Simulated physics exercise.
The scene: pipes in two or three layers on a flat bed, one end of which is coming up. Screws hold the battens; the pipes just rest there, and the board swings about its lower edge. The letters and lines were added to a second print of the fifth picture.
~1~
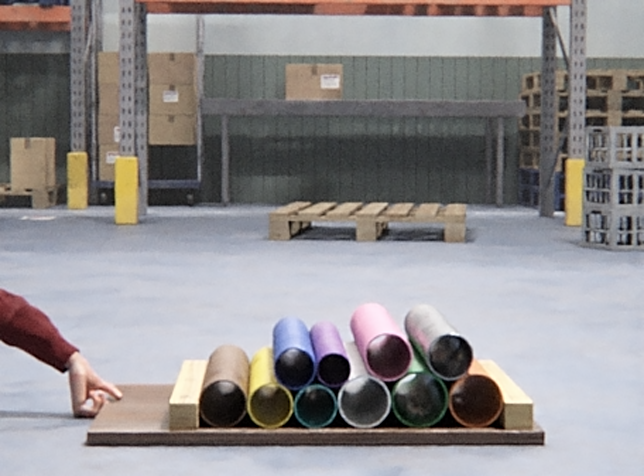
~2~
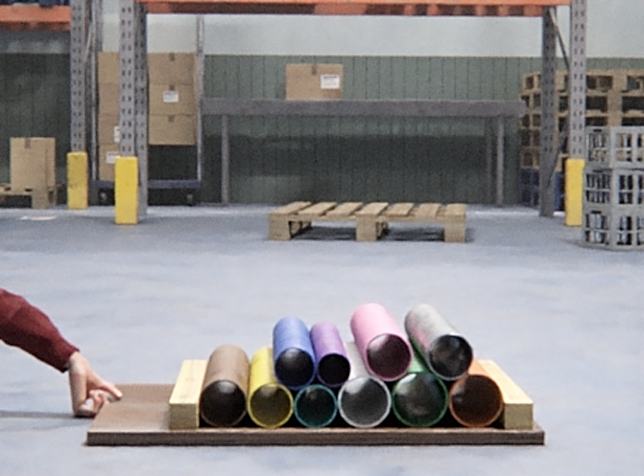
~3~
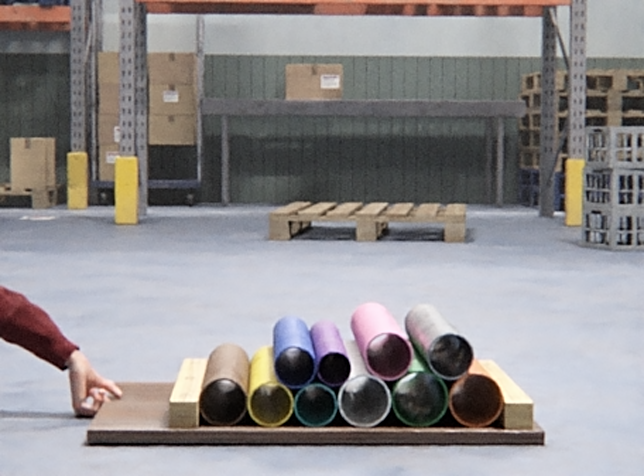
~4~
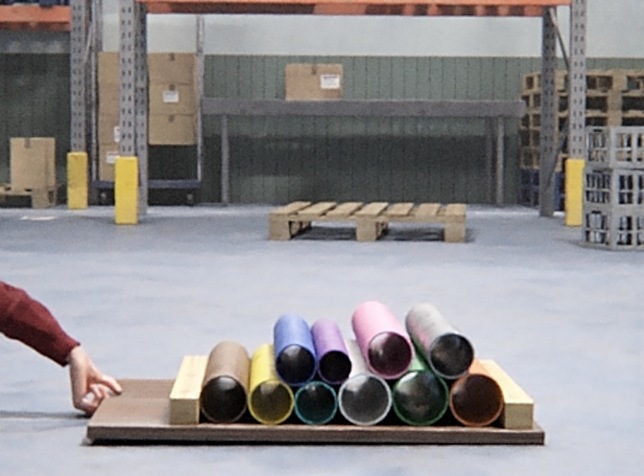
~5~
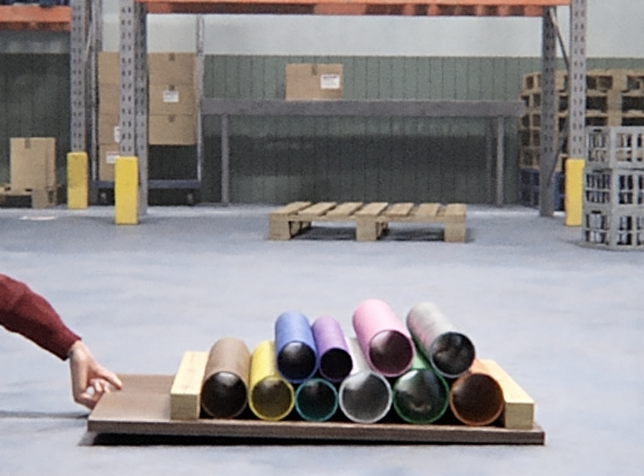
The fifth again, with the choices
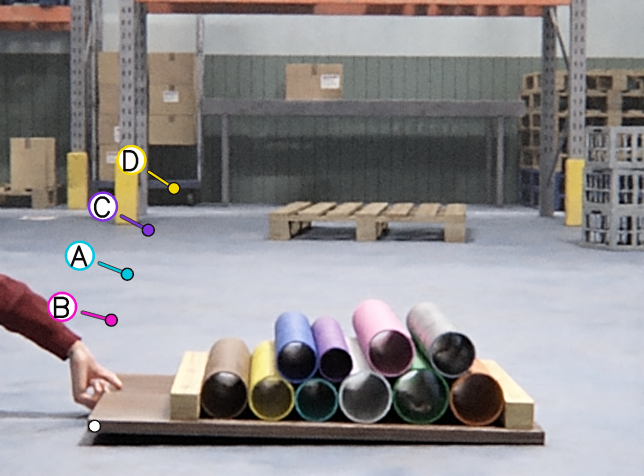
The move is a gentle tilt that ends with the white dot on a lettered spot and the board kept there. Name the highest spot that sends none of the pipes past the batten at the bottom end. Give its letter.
C is the limit.
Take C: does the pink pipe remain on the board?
The pink pipe: Yes.
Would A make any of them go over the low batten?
No, at A.
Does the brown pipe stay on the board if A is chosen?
The brown pipe: Yes.
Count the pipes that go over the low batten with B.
At B the number is none.
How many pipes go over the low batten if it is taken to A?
The count is none.
On the marked copy, A at (127, 274); B at (111, 320); C at (148, 230); D at (174, 189); the white dot at (94, 426).
Taking C. A third of the way, board at 16°.
Two thirds of the way, board at 28°.
When it is over, board at 28°, none over the low batten.
As for the rest, A none over the low batten; B none over the low batten; D one over the low batten (grey).
